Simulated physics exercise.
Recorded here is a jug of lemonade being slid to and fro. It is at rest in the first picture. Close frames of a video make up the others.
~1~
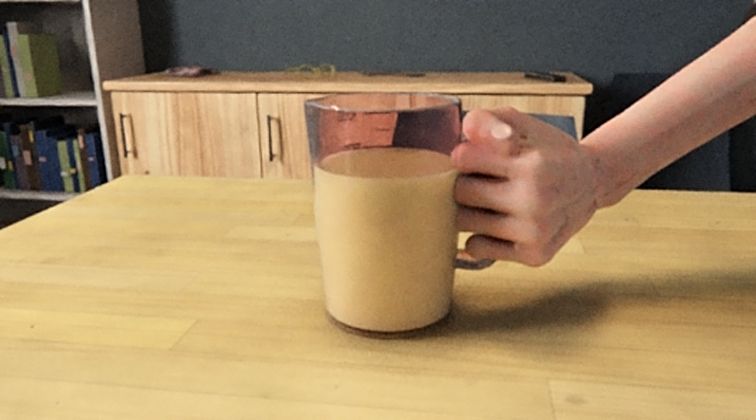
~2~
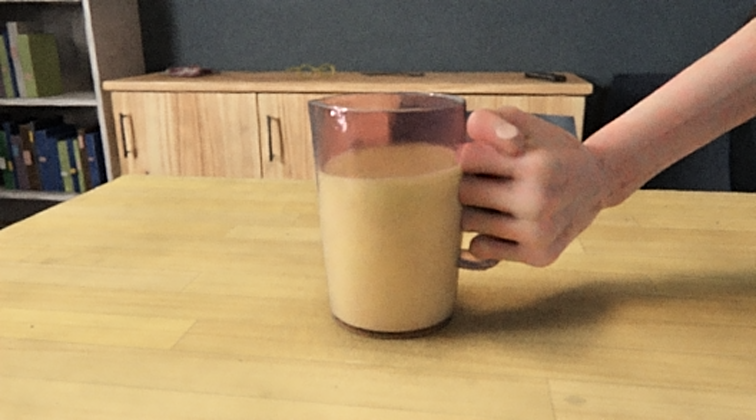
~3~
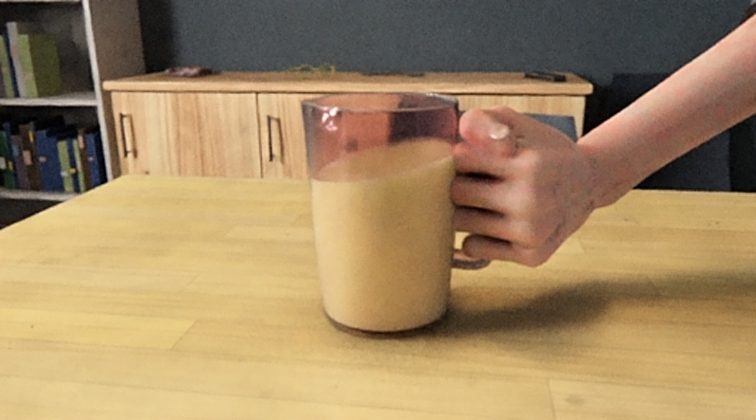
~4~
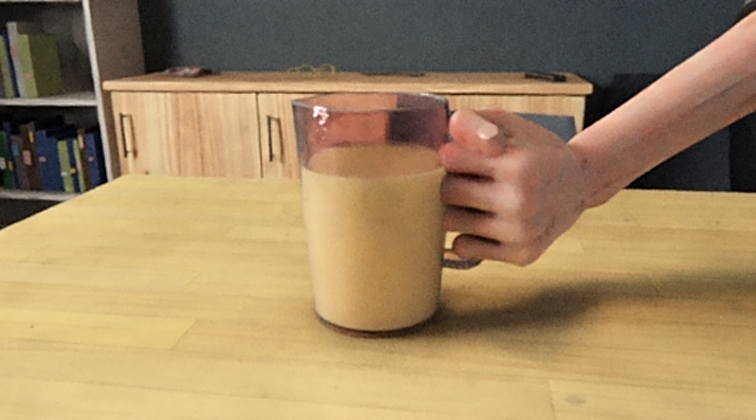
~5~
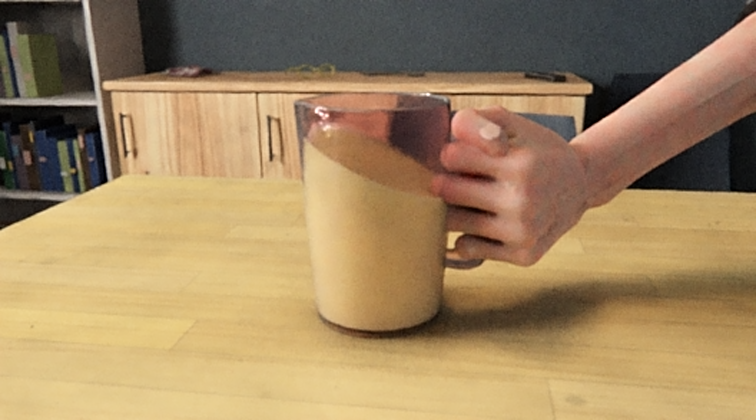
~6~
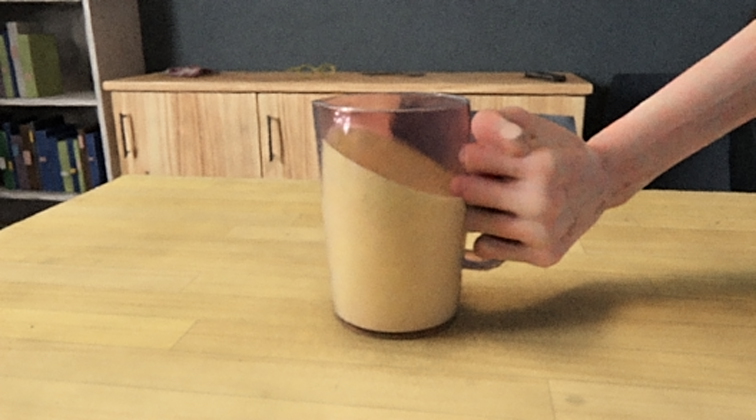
A hand slides a jug of cloudy liquid left, then right, as its contents slosh.
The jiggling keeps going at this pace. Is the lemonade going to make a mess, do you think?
Yes, it spills.
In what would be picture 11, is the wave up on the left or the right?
Higher level: Left half.
A moment on, the highest wave so far goes over the rim.
When it is over, the highest wave so far goes over the rim; some is on the top.
